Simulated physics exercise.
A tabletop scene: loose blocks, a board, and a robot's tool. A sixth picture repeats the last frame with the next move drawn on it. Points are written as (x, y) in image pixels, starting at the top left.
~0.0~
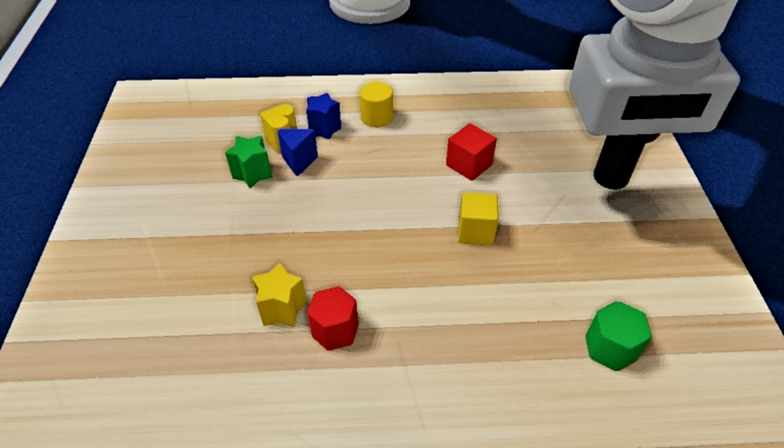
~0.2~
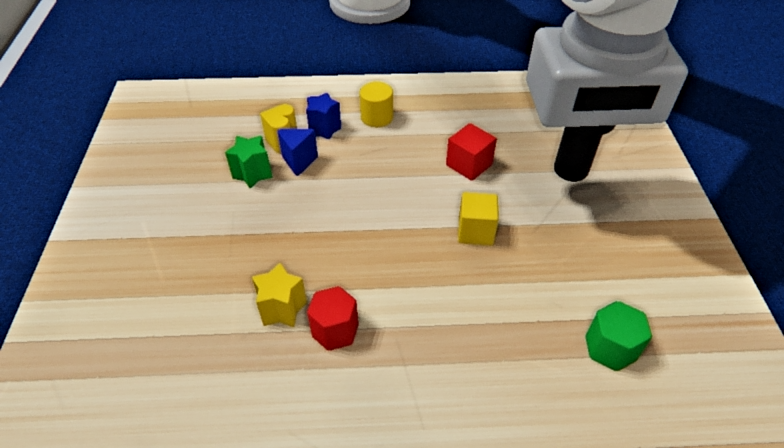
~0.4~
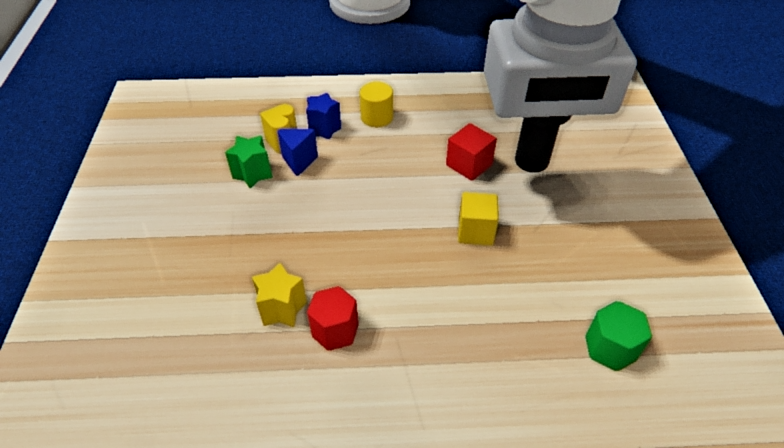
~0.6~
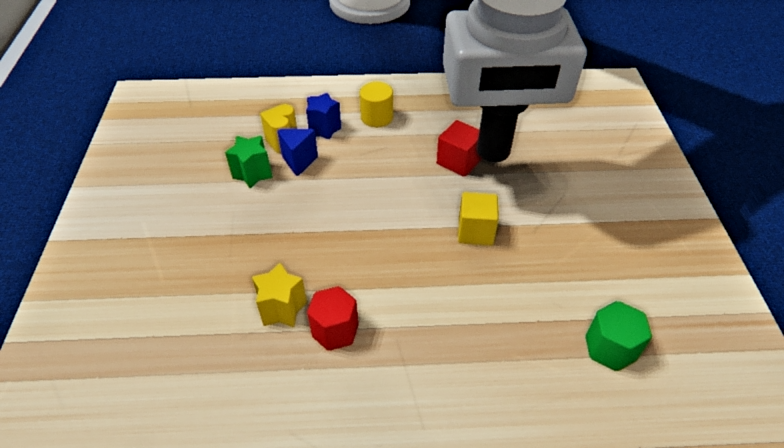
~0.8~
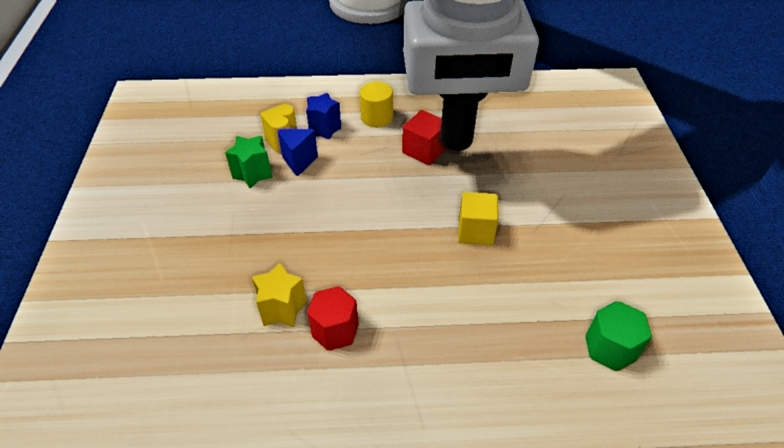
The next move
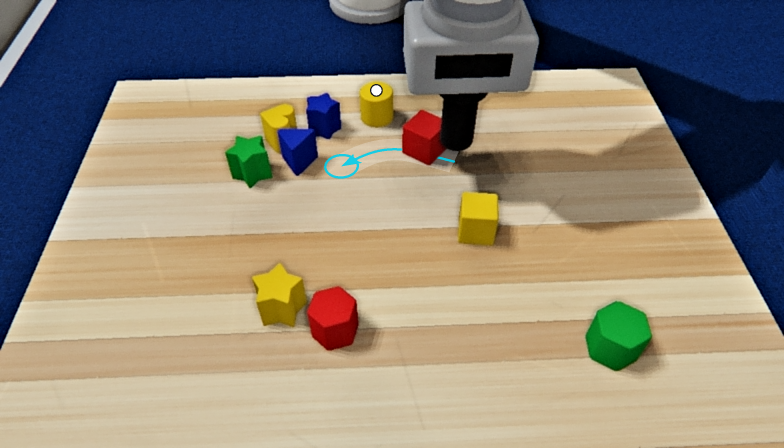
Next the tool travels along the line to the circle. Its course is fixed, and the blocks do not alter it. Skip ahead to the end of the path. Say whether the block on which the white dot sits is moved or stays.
It gets pushed out of place.
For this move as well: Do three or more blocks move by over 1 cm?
No
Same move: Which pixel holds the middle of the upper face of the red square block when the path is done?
The middle of its upper face should be somewhere near (360, 104).
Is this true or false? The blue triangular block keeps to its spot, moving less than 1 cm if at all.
True.
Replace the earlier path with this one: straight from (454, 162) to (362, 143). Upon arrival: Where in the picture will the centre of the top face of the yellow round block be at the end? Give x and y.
I expect it at (361, 75).
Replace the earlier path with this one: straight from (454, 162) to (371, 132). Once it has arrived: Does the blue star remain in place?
No, I don't think so.
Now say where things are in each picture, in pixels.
Tool's lower end at (610, 179); blue triangular block at (295, 135); yellow round block at (376, 90); red square block at (473, 137), in the first picture.
Tool at (571, 171); blocks still, in the second picture.
Tool at (531, 163); blocks still, in the third picture.
Tool at (493, 153); red square block at (462, 134), in the fourth picture.
Tool at (456, 142); blue triangular block at (295, 135); yellow round block at (376, 90); red square block at (426, 123), in the fifth picture.
Drawn move, from (454, 162) via (416, 152) and (376, 151), ending at (342, 166); the dot is on the yellow round block.
On the path given first. One third of the way, tool at (416, 132); red square block at (388, 112).
Two thirds of the way, tool at (376, 132); yellow round block at (366, 83); red square block at (360, 104), turned 50° clockwise.
At the end, tool at (340, 146); blue triangular block still; yellow round block at (366, 83); red square block at (360, 104), turned 50° clockwise.
